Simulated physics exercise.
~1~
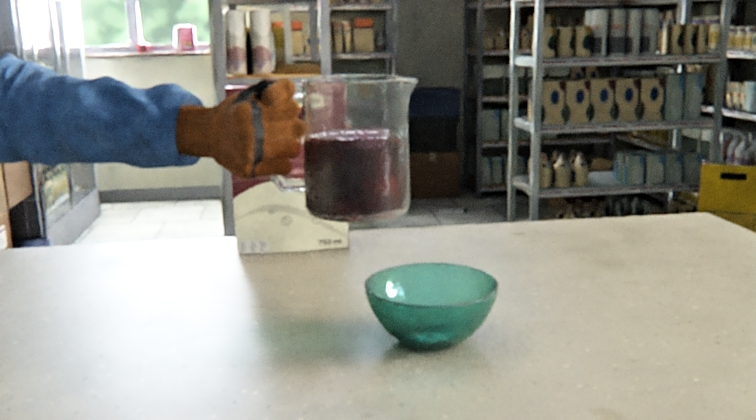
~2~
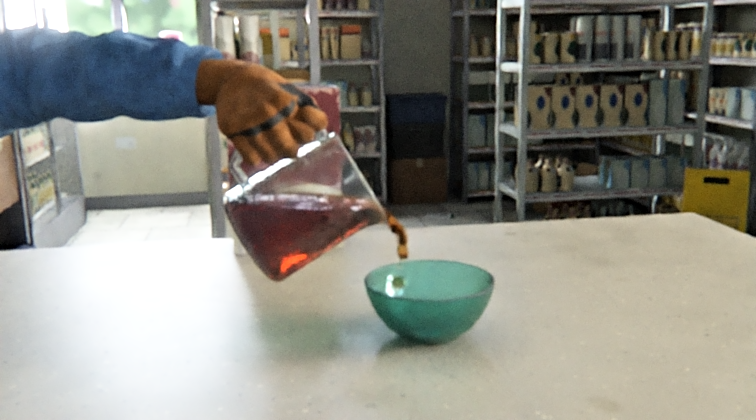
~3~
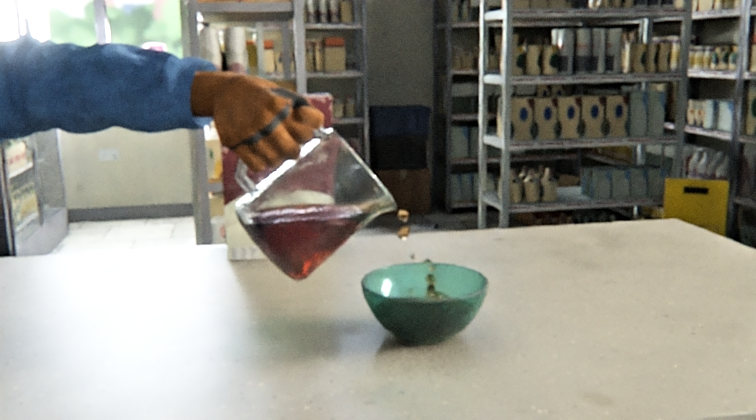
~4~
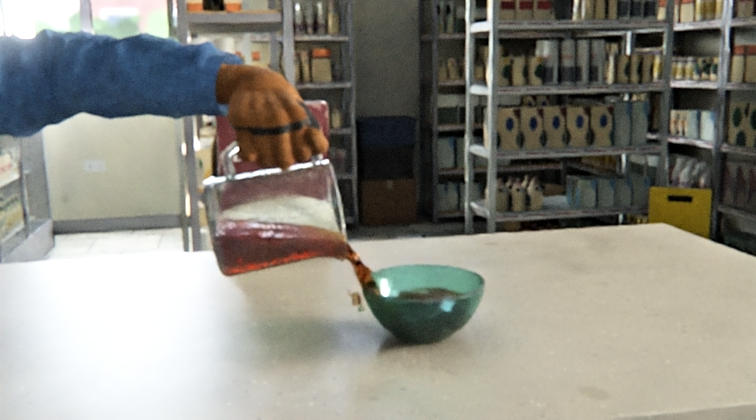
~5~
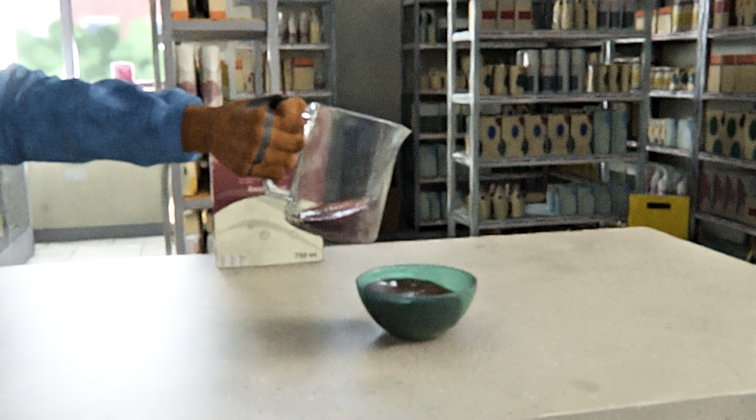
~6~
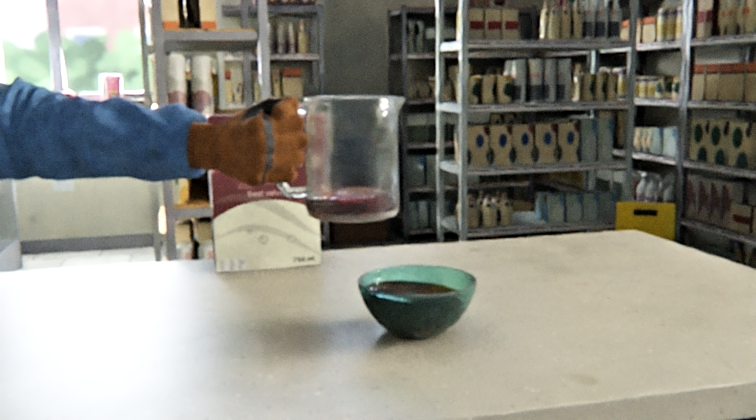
A brown-gloved hand in a blue sleeve holds a clear glass pitcher of dark reddish tea at the left, above a pale worktop seen from the front in a storeroom lined with metal shelves. A green, see-through round bowl stands empty near the middle, with a box behind the pitcher. The hand tips the pitcher right and a thin brown stream falls into the bowl. It eases back slightly, then tilts further, and more tea runs in as the view drifts slightly sideways. Finally the pitcher is level again with a little tea left, and the bowl holds dark tea.
